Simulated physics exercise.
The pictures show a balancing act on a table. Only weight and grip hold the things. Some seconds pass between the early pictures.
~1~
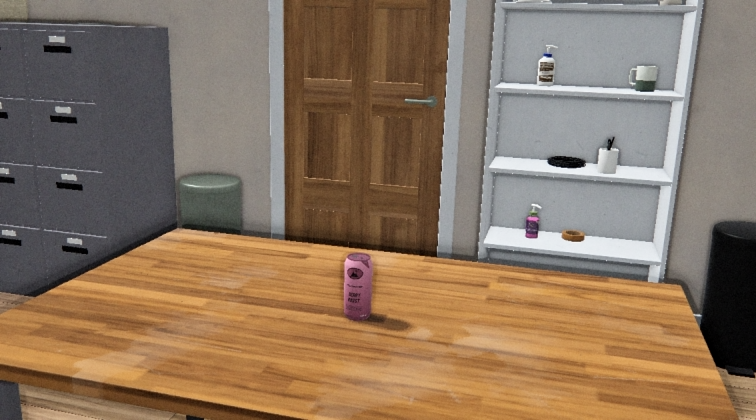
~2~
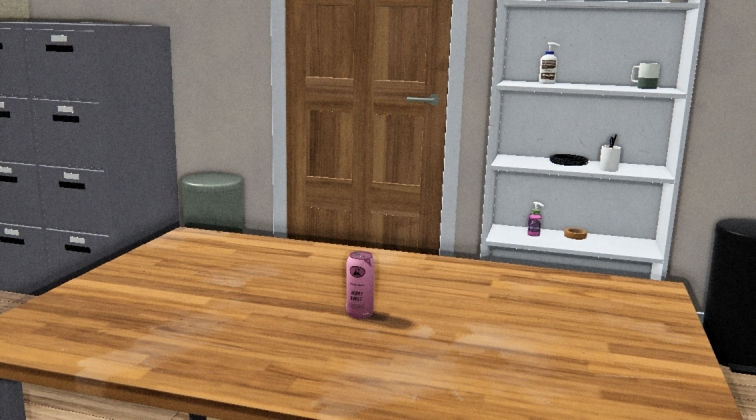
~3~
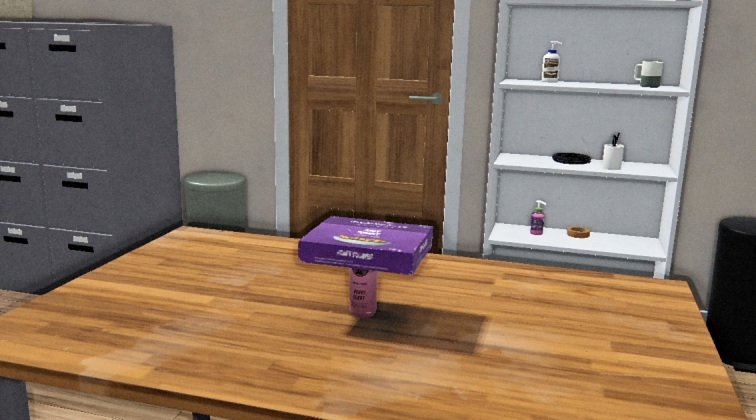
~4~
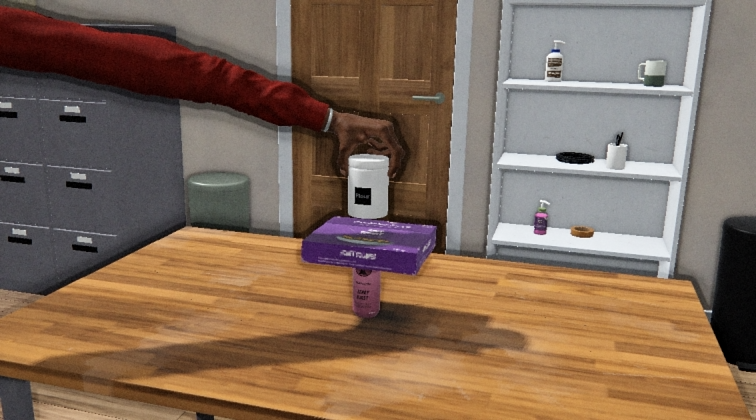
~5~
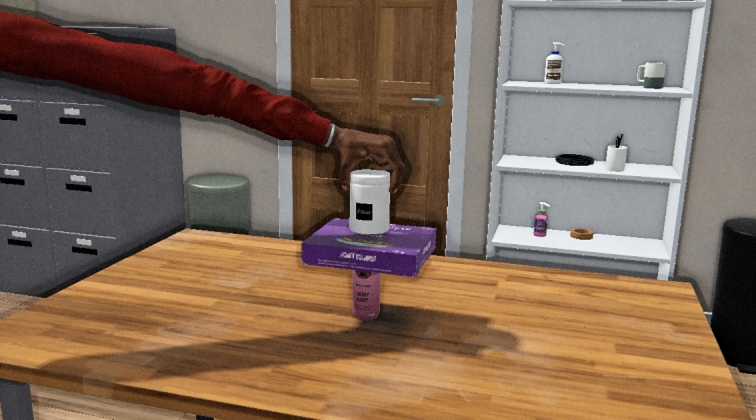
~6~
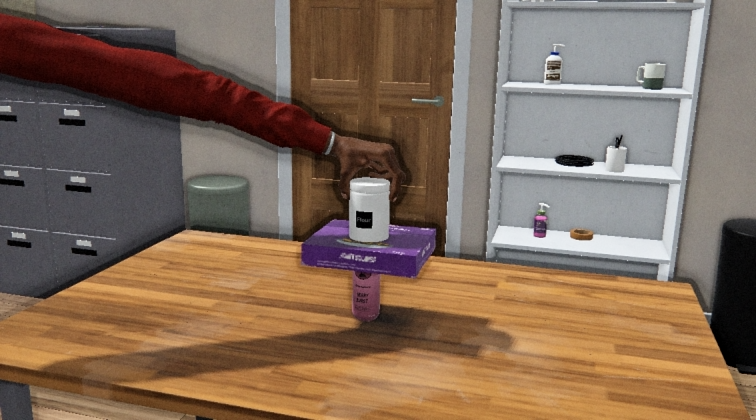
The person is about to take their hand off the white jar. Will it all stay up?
As it turns out, it keeps its balance.
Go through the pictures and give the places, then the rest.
In the first picture, the last thing is not in view yet.
In the second picture, the last thing is not in view yet.
In the third picture, the last thing is not in view yet; purple packet (368, 243).
The fourth picture shows still above its spot; white jar (368, 186); purple packet (372, 243).
The fifth picture shows still above its spot; white jar (370, 201); purple packet (371, 245).
The sixth picture shows set down, still held; white jar (369, 209); purple packet (371, 246).
Then, 0.70 s on from there, no change.
Then, 1.70 s on from there, white jar resting near (369, 210).
In the end, all 3 unmoved. At the end, from the last picture's camera, white jar near (369, 210). The stack holds.
